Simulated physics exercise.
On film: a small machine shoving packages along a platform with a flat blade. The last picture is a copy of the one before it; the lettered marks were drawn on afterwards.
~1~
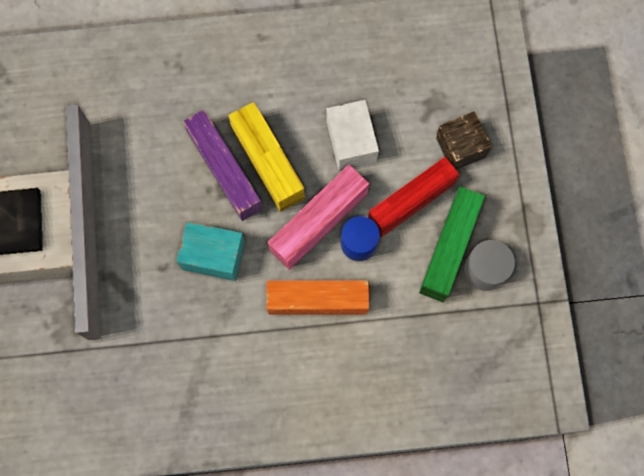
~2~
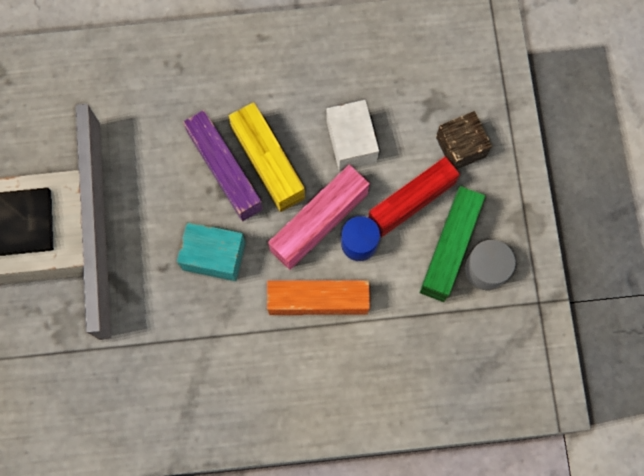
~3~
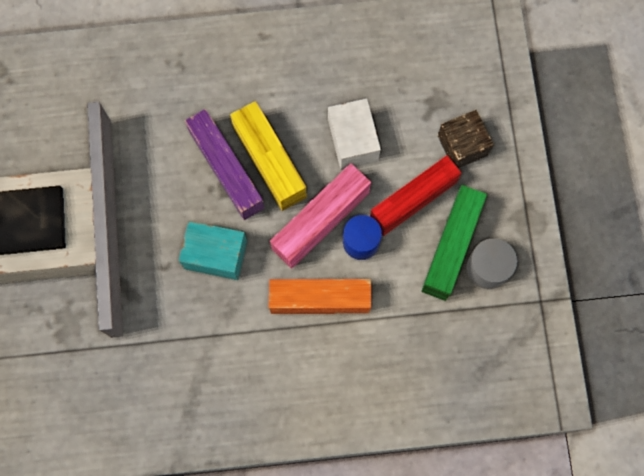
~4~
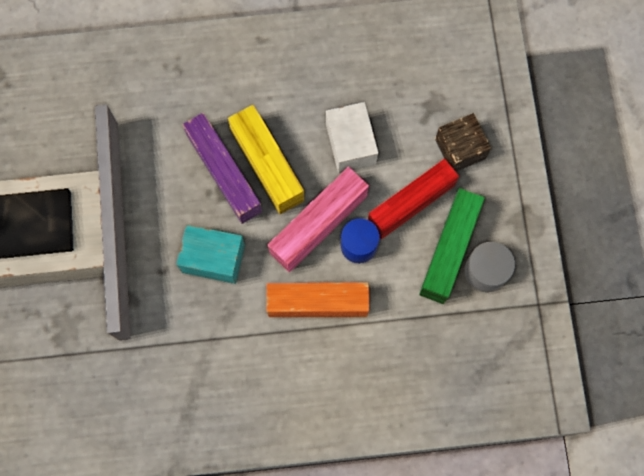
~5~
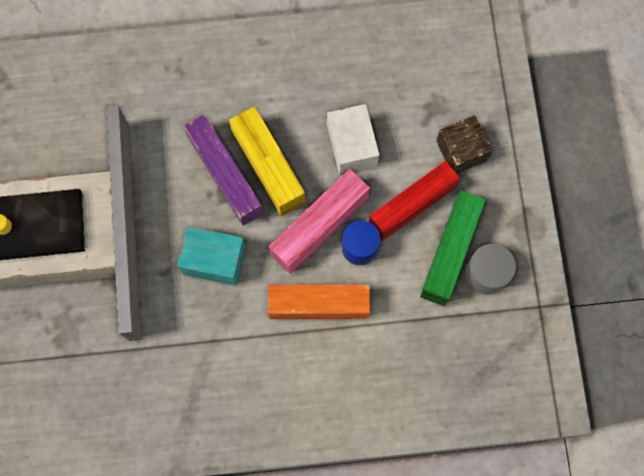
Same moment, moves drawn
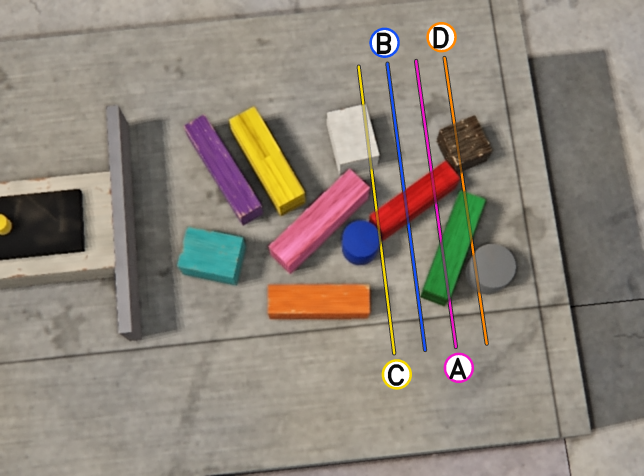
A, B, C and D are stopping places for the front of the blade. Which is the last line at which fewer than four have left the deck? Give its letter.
It should halt at A.
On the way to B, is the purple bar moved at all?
By then, yes.
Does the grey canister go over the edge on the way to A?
Yes.
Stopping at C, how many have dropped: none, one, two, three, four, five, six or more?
By then, none.
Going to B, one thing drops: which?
The grey canister goes over.
On the marked copy, A at (435, 199); B at (406, 202); C at (376, 205); D at (465, 196).
Taking A. A third of the way, robot (159, 212); yellow stick (281, 161); purple bar (251, 169).
Two thirds of the way, robot (273, 200); grey canister (534, 268); green stick (492, 249).
When it is over, robot (362, 191); green stick over the edge; grey canister over the edge; two fallen.
As for the rest, B is within the limit but short; C is within the limit but short; D drops five.
